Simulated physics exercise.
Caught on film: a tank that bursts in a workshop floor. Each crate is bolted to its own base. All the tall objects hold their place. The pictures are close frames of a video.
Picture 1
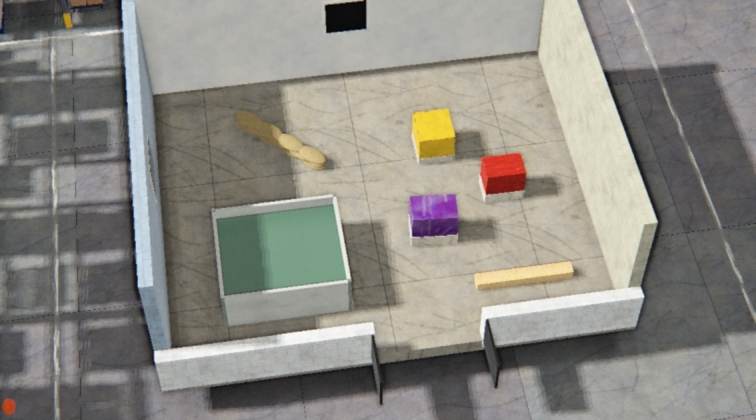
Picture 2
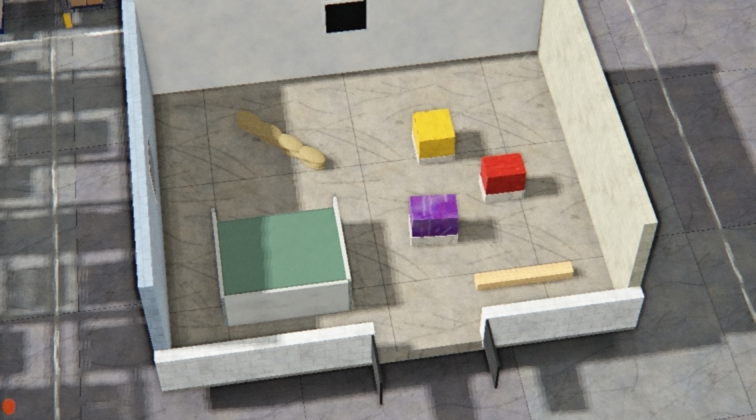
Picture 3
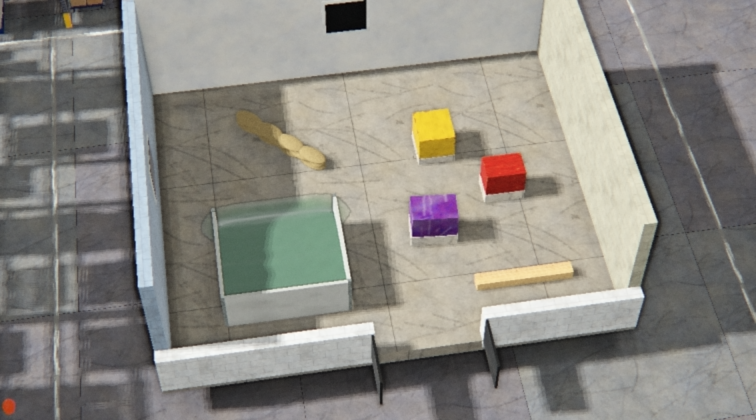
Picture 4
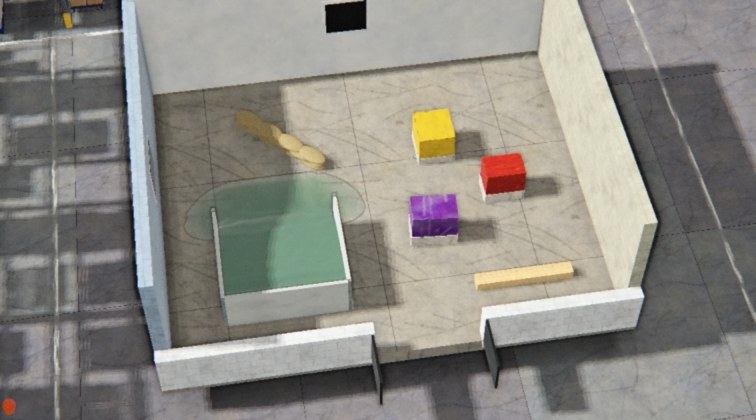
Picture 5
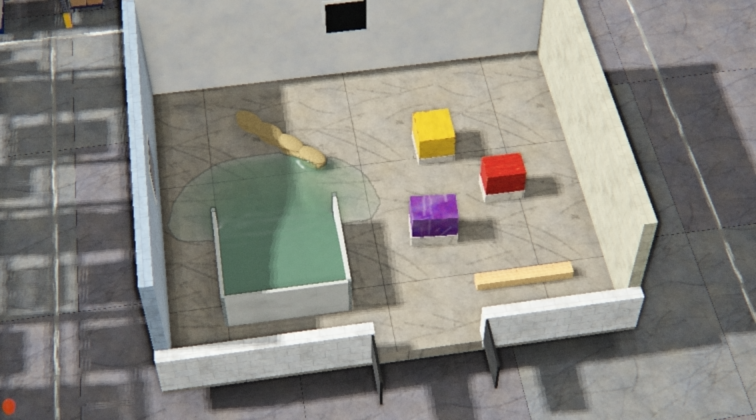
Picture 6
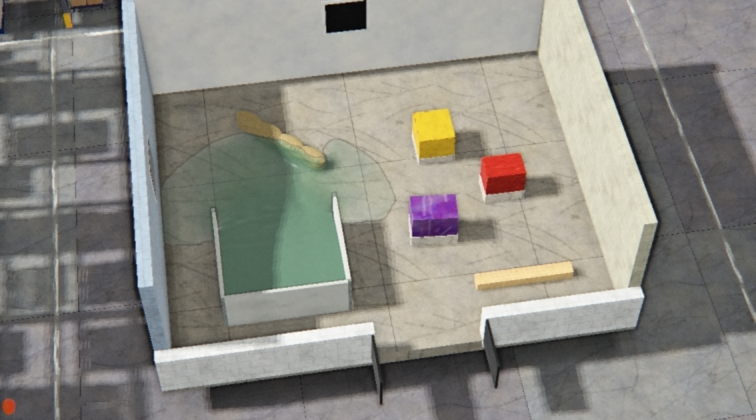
A tank of green water in a walled workshop floor lost its far side, and the water poured out and spread across the floor, reaching around a tan, knobbly piece while the coloured blocks stayed still.
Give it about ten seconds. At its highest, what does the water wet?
The yellow crate is soaked; the red crate keeps dry; the purple crate keeps dry.
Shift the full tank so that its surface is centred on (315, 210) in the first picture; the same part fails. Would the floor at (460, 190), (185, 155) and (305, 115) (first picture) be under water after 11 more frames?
One after the other: No water, flooded, covered.
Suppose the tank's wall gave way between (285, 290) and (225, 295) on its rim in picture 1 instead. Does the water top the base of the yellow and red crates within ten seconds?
One by one: Yellow crate escapes it, red crate keeps dry.
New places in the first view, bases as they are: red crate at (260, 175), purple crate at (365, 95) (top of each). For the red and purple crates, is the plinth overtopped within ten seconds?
The red crate gets wet; the purple crate is wetted.
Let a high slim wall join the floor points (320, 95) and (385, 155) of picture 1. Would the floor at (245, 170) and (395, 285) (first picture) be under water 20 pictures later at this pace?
In turn: Awash, dry.
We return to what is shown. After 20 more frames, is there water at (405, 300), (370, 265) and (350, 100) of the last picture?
In that order: No water, no water, wet.
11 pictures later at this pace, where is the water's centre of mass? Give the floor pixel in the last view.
I would point to (257, 177).
A moment on, water covers 30 % of the floor; the yellow crate water round its plinth, the red crate not reached, the purple crate not reached.
Next, water covers 40 % of the floor; the yellow crate water round its plinth, the red crate not reached, the purple crate not reached.
Then, water covers 45 % of the floor; the yellow crate water round its plinth, the red crate water round its plinth, the purple crate water round its plinth.
Later, water covers 75 % of the floor; the yellow crate water round its plinth, the red crate water round its plinth, the purple crate water round its plinth.
In the end, water covers 95 % of the floor; the yellow crate was topped, the red crate stayed above the water, the purple crate stayed above the water.
